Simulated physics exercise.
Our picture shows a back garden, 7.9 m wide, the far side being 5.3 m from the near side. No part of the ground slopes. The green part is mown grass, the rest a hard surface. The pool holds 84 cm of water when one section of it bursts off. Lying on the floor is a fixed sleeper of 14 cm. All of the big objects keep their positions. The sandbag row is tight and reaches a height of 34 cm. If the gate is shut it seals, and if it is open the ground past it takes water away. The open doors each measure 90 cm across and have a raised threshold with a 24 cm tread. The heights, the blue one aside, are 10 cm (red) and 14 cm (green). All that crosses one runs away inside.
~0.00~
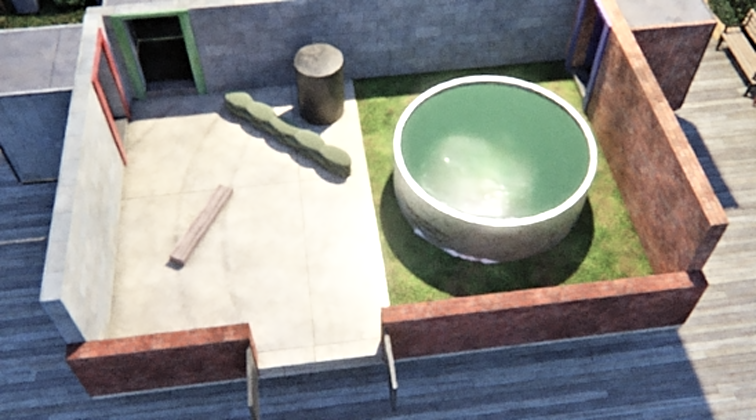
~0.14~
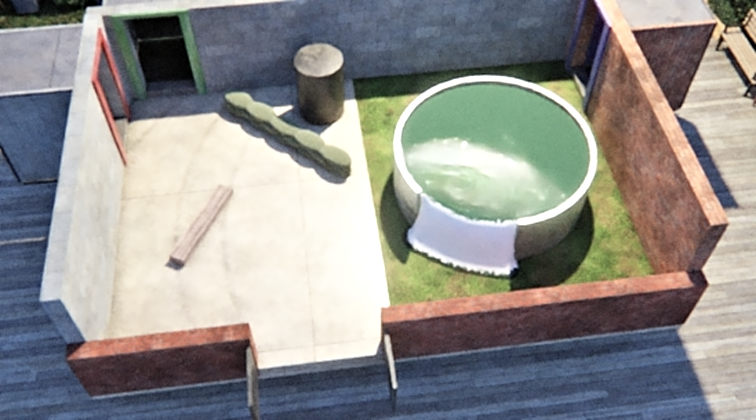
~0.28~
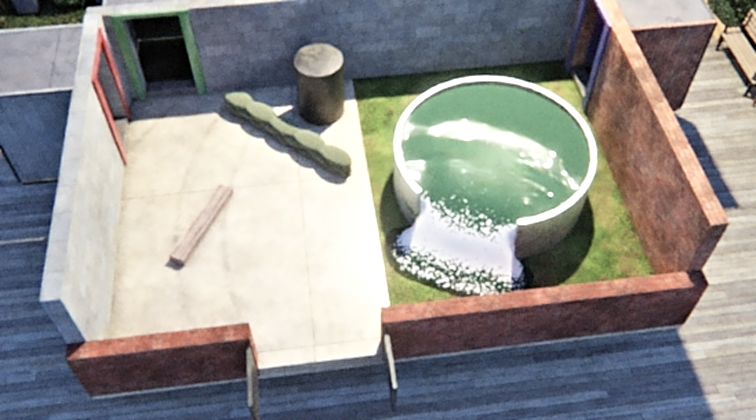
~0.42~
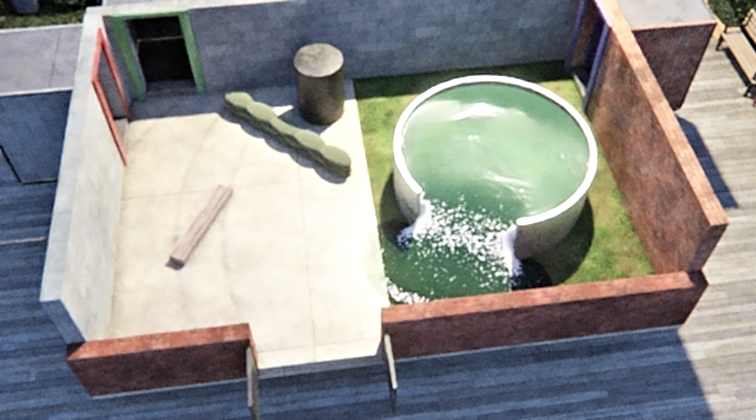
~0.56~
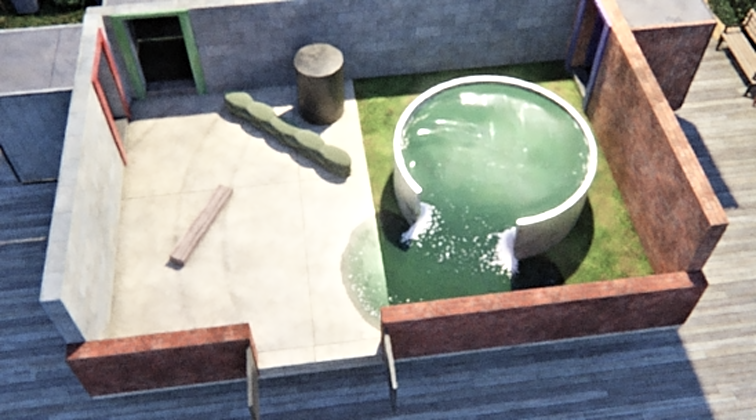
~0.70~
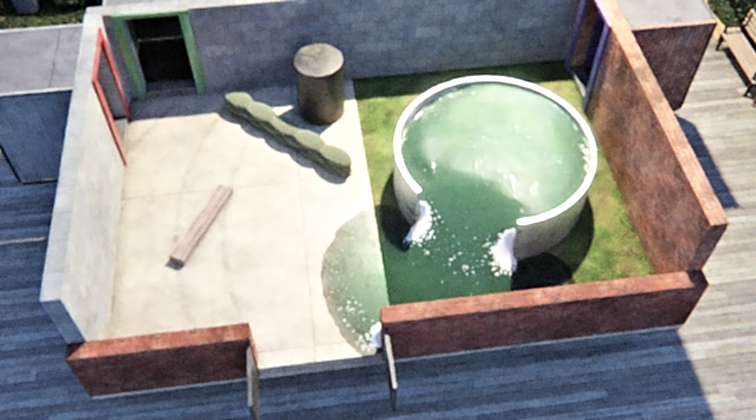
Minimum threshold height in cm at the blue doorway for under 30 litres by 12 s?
Roughly 6.5 cm.
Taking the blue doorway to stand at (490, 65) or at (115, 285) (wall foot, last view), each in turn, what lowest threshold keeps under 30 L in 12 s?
In turn: Roughly 6.0 cm, roughly 24 cm.
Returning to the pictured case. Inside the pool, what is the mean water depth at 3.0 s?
39 cm, roughly.
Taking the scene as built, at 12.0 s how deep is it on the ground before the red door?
About 13.5 cm.
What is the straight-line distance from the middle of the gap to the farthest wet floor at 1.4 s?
Around 3.8 m from the gap.
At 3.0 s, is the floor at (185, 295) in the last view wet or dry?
Looks like it's swamped.
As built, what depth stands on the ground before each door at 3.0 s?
Before blue it's 0 cm, before red 0 cm, before green 0 cm.
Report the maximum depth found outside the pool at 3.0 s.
It gets to close to 40 centimetres there.
After 1.4 s water covers 25 % of the floor, deepest (60 cm) near (472, 327); it has not reached the blue door.
After 3.0 s water covers 50 % of the floor, deepest (40 cm) near (107, 370); it has not reached the blue door.
After 12.0 s water covers 95 % of the floor, deepest (18 cm) near (107, 370); 9 cm at the blue door, 0 litres in over its 14 cm threshold.
At the blue door as built, the water arrived by 4.0 s and peaked near 11 cm at 7.2 s.
Run again over the same 12 s with other heights there, 38 litres in over 6 cm, 12 litres over 8.5 cm. The limit of 30 litres is kept from about 6.5 cm up.
